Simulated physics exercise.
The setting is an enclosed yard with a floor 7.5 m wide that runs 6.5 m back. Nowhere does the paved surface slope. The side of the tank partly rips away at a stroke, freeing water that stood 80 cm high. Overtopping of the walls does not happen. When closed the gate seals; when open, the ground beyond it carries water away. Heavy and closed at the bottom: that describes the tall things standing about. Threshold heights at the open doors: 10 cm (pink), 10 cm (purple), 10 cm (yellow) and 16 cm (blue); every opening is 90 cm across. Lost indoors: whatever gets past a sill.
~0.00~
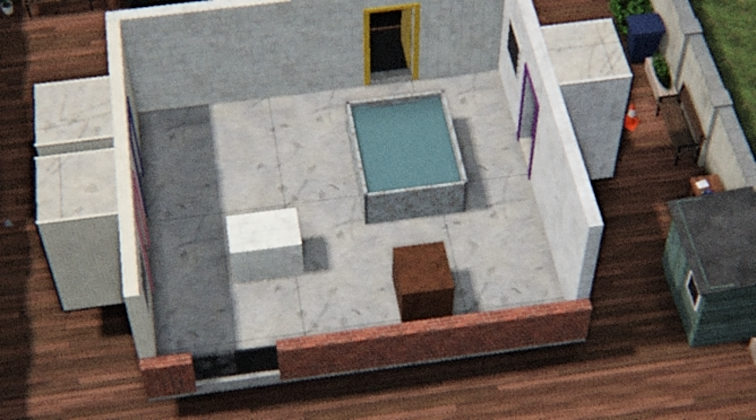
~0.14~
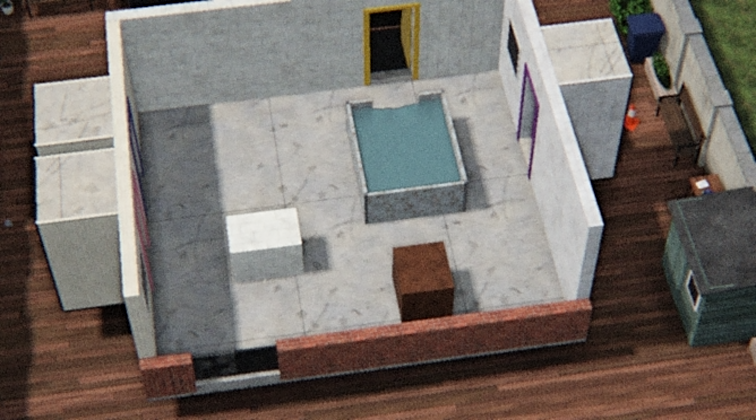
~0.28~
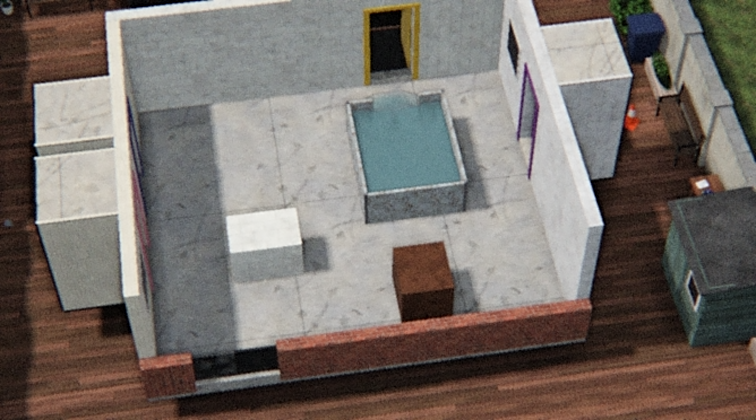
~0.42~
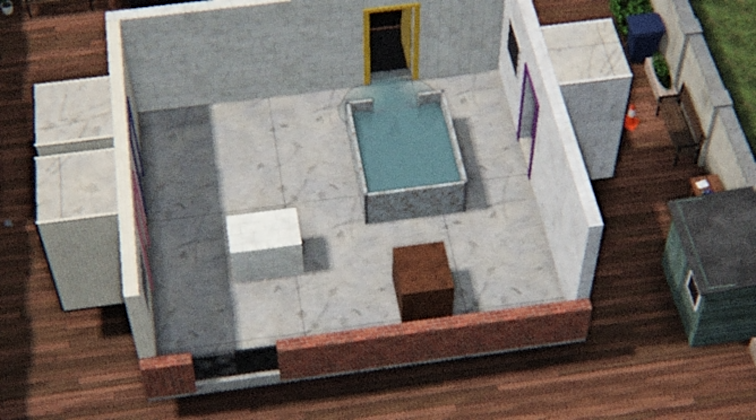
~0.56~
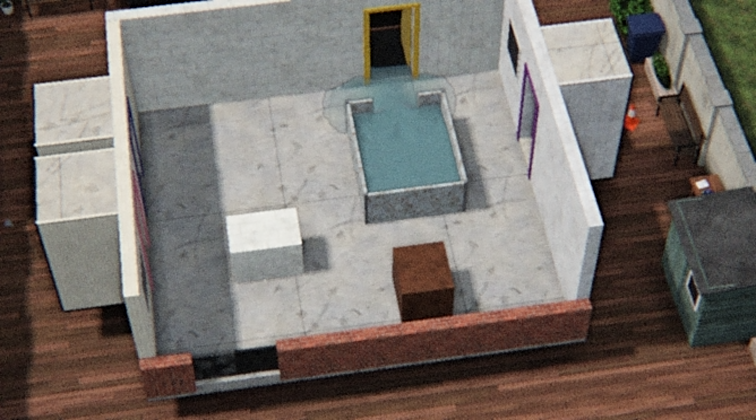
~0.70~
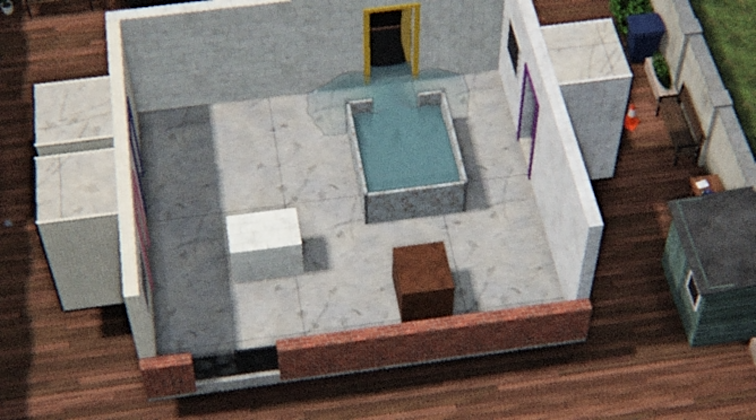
Water poured out of a raised tank in a walled yard after part of its far side broke open, then spread across the pale floor toward the yellow-framed doorway and out to the left.
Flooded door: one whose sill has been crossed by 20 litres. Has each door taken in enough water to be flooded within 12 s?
In order: Pink door: Lags behind the figure. Purple door: Lags behind the figure. Yellow door: Outstrips the figure. Blue door: Lags behind the figure.
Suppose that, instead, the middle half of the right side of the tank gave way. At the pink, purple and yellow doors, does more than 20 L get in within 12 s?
So pink ends up short of it, purple past the limit, yellow short of it.
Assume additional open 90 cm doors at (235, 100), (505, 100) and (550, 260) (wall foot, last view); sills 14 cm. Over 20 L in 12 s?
Check each in turn: The first fails, the second succeeds, the third fails.
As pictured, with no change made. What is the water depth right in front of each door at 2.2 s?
Pink 0 cm, purple 3 cm, yellow 35 cm, blue 0 cm.
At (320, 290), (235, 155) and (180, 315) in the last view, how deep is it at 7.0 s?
Reading - approx. 0 / 2 / 3 cm.
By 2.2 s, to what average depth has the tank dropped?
Depth, averaged: Around 44 centimetres.
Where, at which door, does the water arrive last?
The pink one.
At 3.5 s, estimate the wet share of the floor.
About 45 per cent.
After 1.4 s water covers 10 % of the floor and is deepest (46 cm) near (365, 90); pink door not reached, purple door not reached, yellow door 33 cm at the sill, 285 L in, blue door not reached.
After 2.2 s water covers 25 % of the floor and is deepest (39 cm) near (365, 90); pink door not reached, purple door 3 cm at the sill, 0 L in, yellow door 35 cm at the sill, 554 L in, blue door not reached.
After 3.5 s water covers 45 % of the floor and is deepest (28 cm) near (382, 88); pink door not reached, purple door 4 cm at the sill, 0 L in, yellow door 29 cm at the sill, 774 L in, blue door 12 cm at the sill, 0 L in.
After 7.0 s water covers 70 % of the floor and is deepest (17 cm) near (382, 88); pink door 5 cm at the sill, 0 L in, purple door 4 cm at the sill, 0 L in, yellow door 17 cm at the sill, 1008 L in, blue door 7 cm at the sill, 0 L in.
After 12.0 s water covers 95 % of the floor and is deepest (9 cm) near (383, 94); pink door 4 cm at the sill, 0 L in, purple door 3 cm at the sill, 0 L in, yellow door 9 cm at the sill, 1045 L in, blue door 4 cm at the sill, 0 L in.
